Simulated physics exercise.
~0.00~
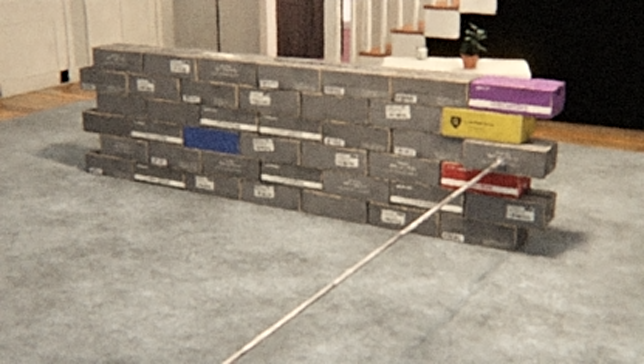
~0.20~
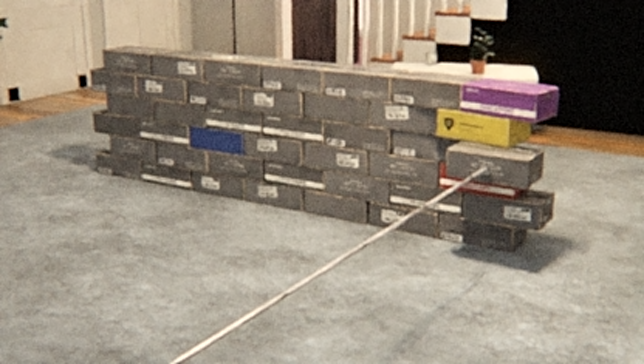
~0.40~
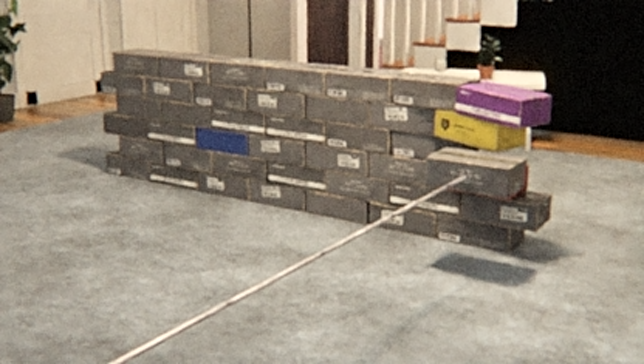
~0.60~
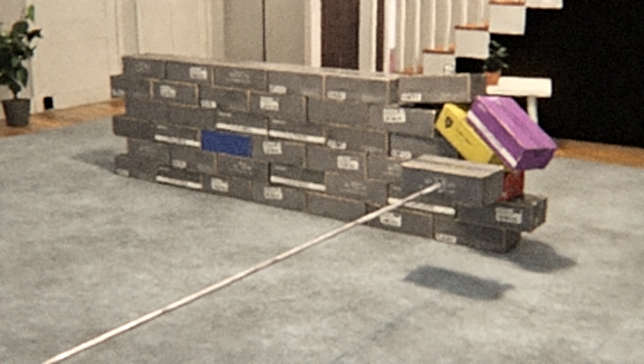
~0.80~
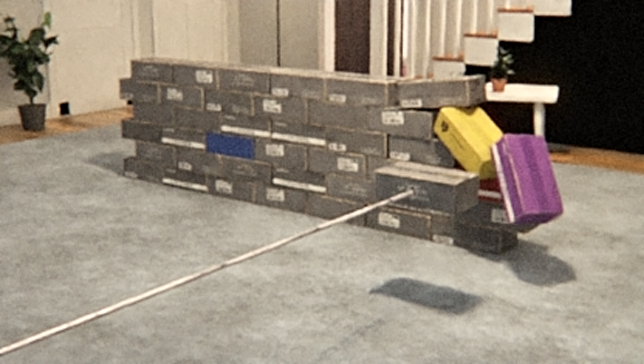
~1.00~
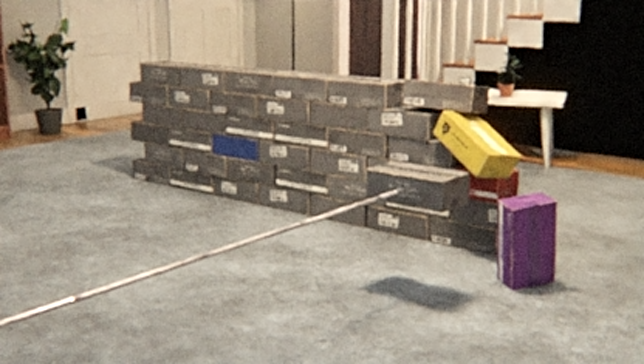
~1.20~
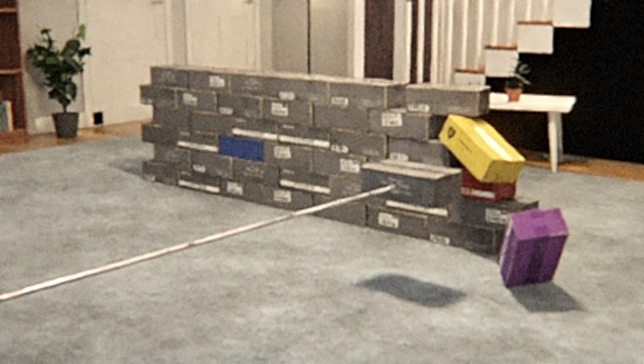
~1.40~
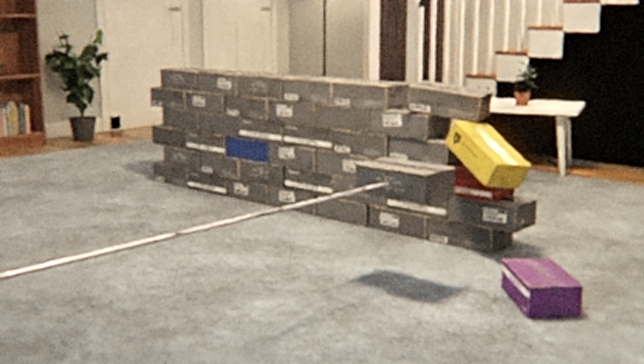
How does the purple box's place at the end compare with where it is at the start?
At the start the purple box sits at the top of the wall's right end, and by the end it lies on the floor in front of that end.
